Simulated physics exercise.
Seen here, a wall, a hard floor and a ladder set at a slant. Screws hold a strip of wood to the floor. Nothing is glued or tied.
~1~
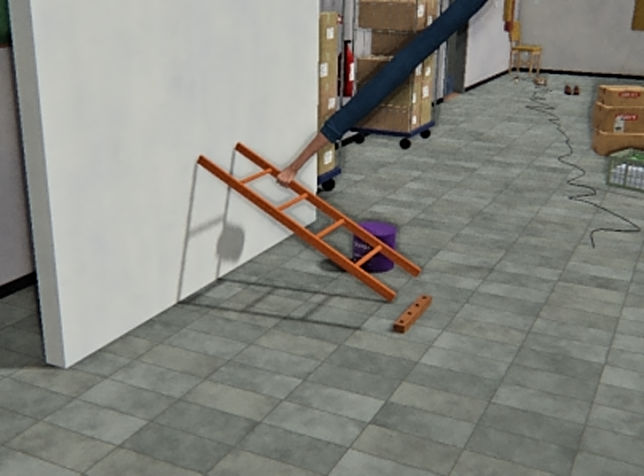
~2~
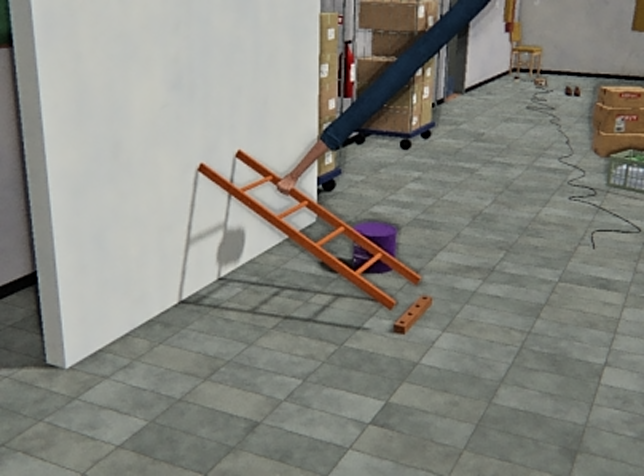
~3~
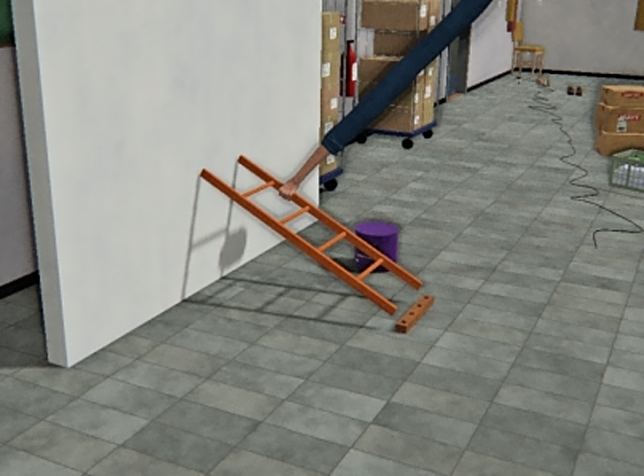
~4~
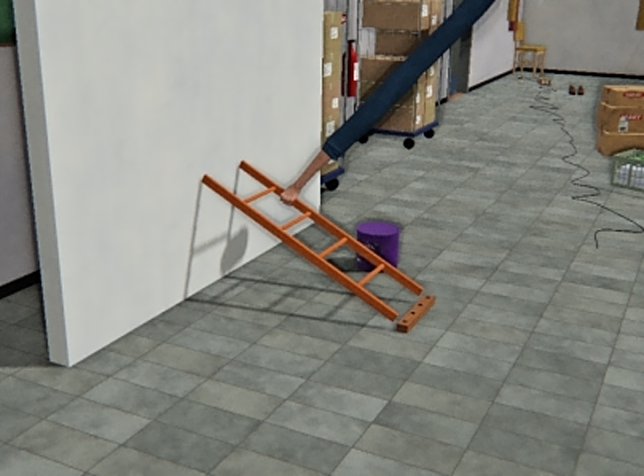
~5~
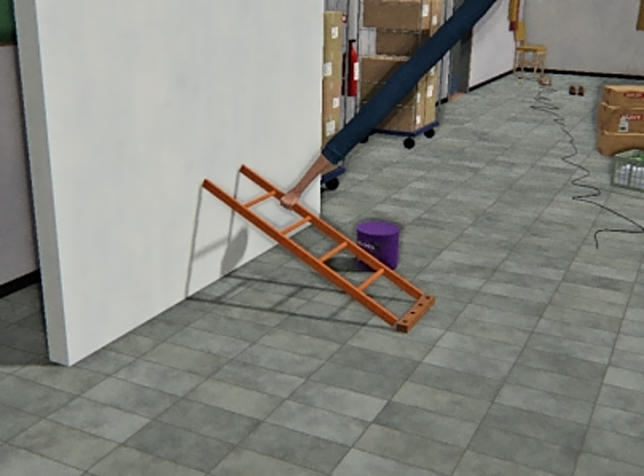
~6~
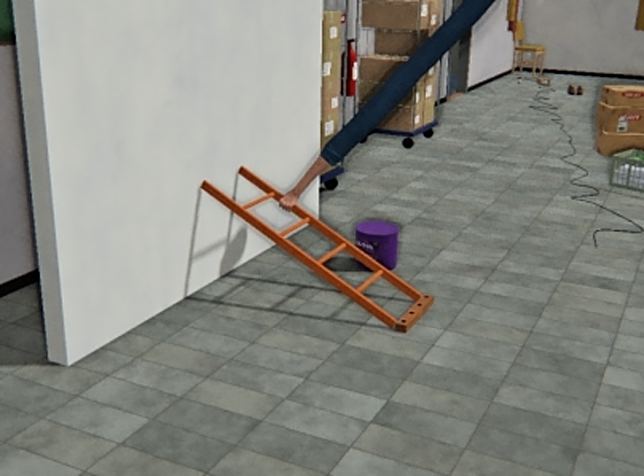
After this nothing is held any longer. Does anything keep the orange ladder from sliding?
Here the orange ladder holds its place.
Then, 0.10 s past the last view, orange ladder moving near (312, 243).
Then, 0.46 s past the last view, orange ladder at rest near (312, 243).
Finally, the orange ladder remains leaning, near (312, 243); nothing else stirs.
